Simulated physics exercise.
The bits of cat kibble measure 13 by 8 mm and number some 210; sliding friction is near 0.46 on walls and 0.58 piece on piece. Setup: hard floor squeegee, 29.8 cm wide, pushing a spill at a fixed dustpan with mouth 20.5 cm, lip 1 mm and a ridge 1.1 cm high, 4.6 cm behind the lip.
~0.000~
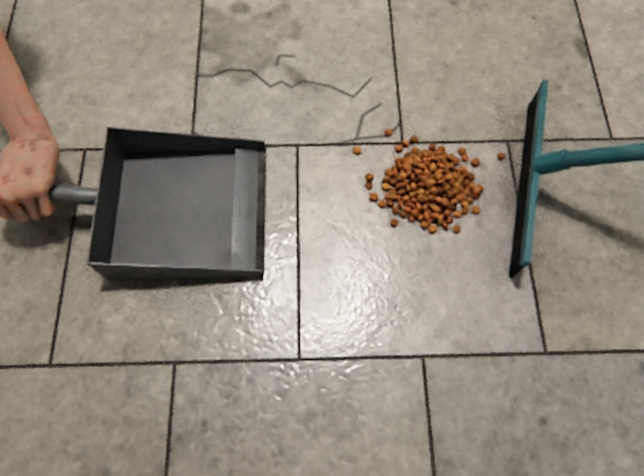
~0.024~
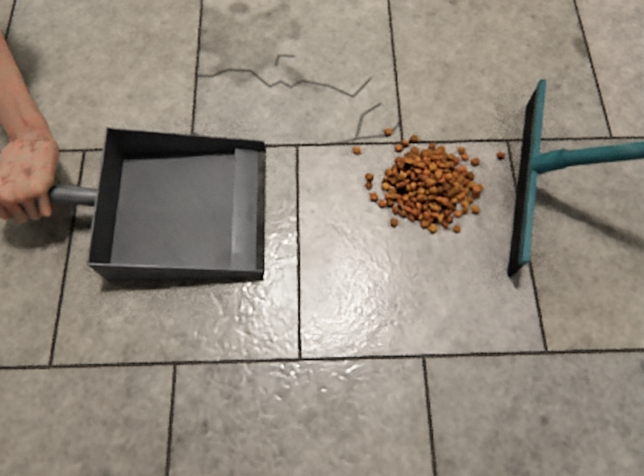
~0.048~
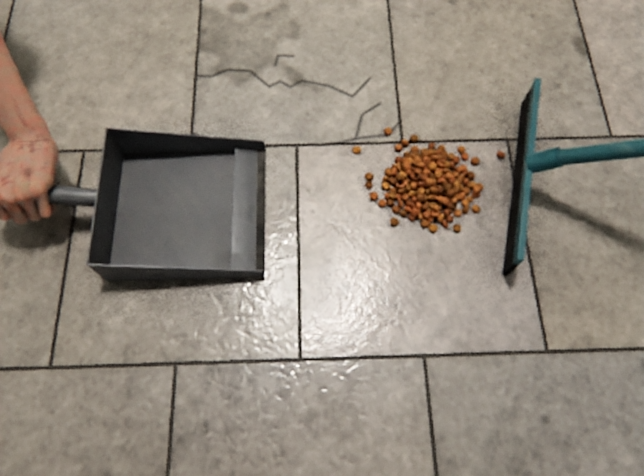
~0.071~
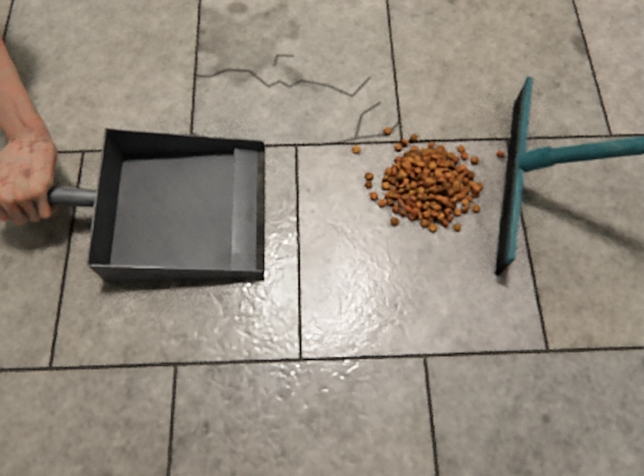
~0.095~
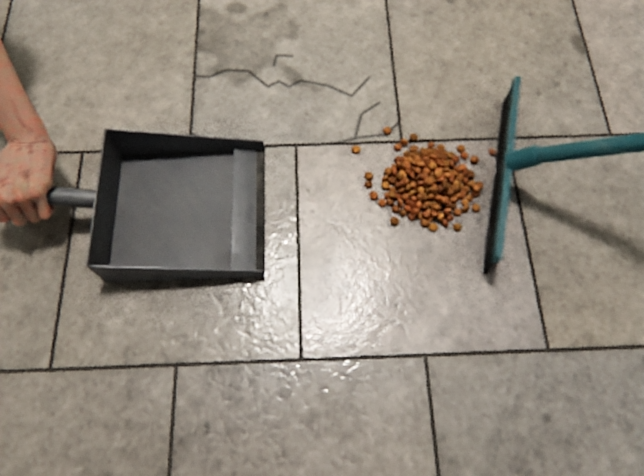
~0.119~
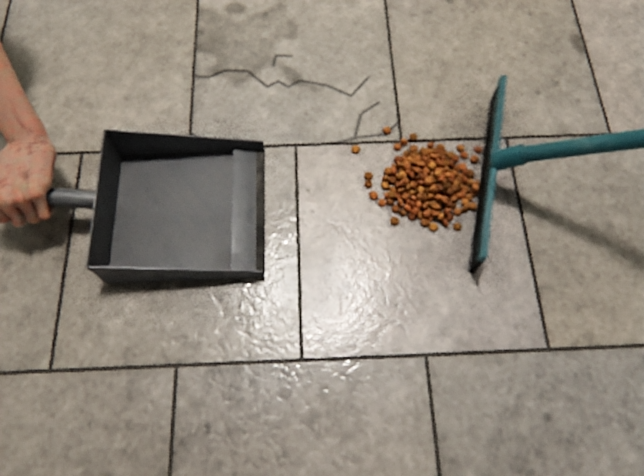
On a grey tiled floor, a hand at the left holds a dark dustpan still, with a pile of brown kibble to its right and a teal squeegee beyond that. The squeegee slides slowly left at first, then faster, until its blade meets the pile's right edge and nudges a few pieces.
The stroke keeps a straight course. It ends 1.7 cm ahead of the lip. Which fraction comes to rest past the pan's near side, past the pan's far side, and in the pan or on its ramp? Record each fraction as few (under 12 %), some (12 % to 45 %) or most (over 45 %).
Recorded: Near side few; far side some; pan some.
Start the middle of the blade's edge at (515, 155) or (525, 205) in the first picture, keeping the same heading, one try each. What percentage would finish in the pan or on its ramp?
30 and 15 per cent, roughly.
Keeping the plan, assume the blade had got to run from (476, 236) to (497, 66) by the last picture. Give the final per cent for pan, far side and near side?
Pan: 10, far side: 70, near side: 0.
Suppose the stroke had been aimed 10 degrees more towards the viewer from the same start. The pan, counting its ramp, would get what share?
Result: Close to 20 %, ramp counted.
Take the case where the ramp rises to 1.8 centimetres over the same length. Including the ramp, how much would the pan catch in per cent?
20 %.
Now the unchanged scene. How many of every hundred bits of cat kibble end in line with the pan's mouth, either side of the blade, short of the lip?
Some 45 per cent of them end up there.
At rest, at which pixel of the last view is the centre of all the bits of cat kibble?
Somewhere around (271, 168) in the final frame.
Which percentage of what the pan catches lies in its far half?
Something like 70 per cent of the catch.
After 0.29 s, middle of the blade 18 cm from the lip; 0 % over the lip, far side 15 %, near side 0 %.
After 0.40 s, middle of the blade 9 cm from the lip; 0 % over the lip, far side 25 %, near side 0 %.
After 0.64 s, middle of the blade 5 cm from the lip; 25 % over the lip, far side 30 %, near side 0 %.
By 1.2 s all is still; near side 0 %, far side 30 %, pan 25 %, in front of the lip or behind the blade 45 %.
